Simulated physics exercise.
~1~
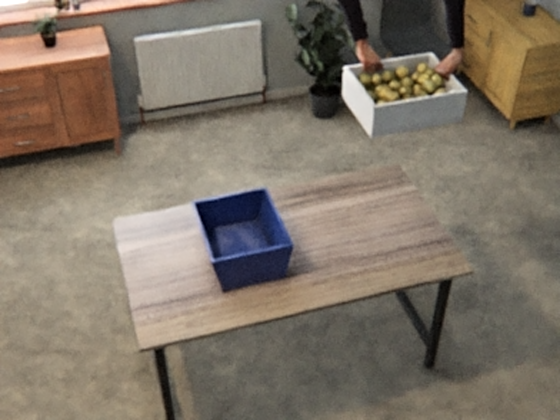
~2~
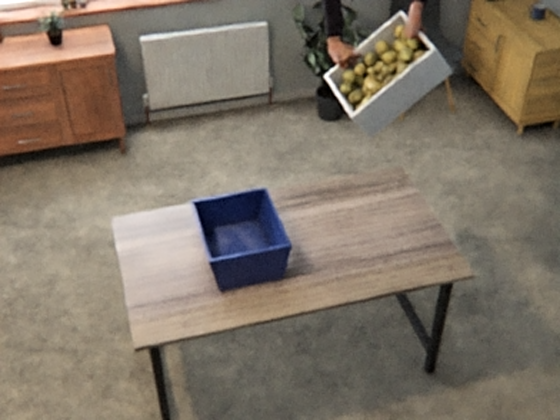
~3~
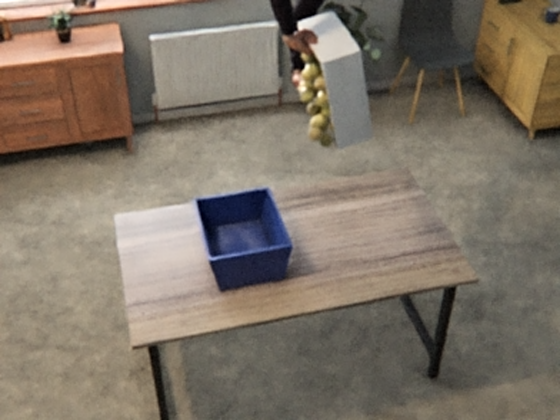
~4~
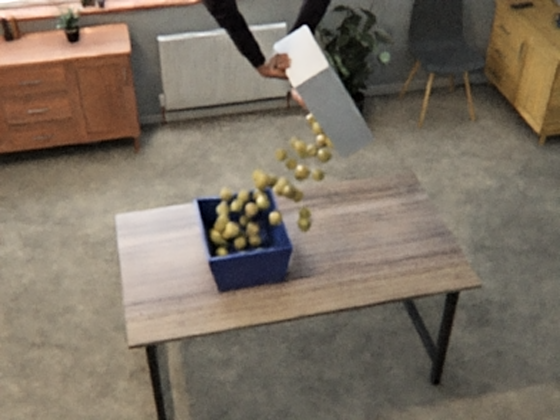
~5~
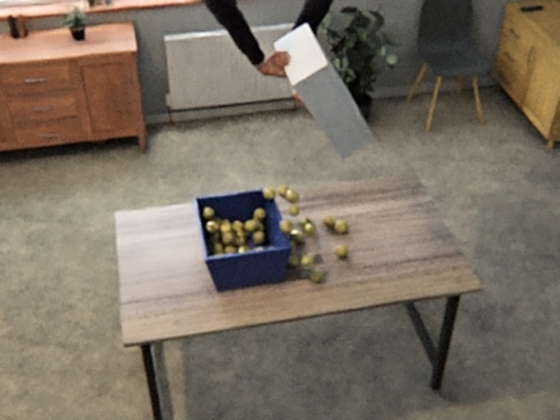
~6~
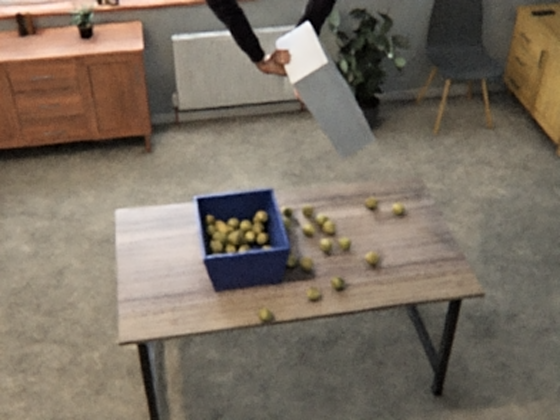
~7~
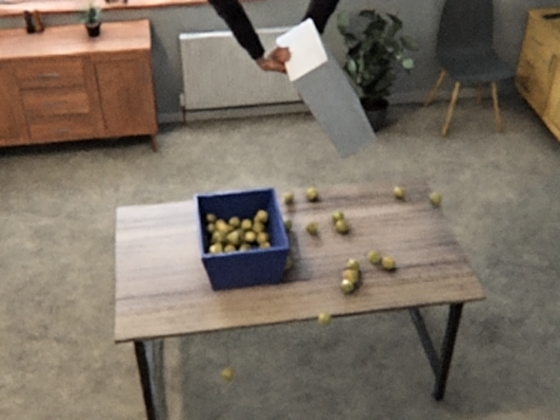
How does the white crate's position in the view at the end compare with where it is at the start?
At the start the white crate is held at the upper right, beyond the table's far side. By the end it is further left at about the same height in the view, above and to the right of the blue carton.
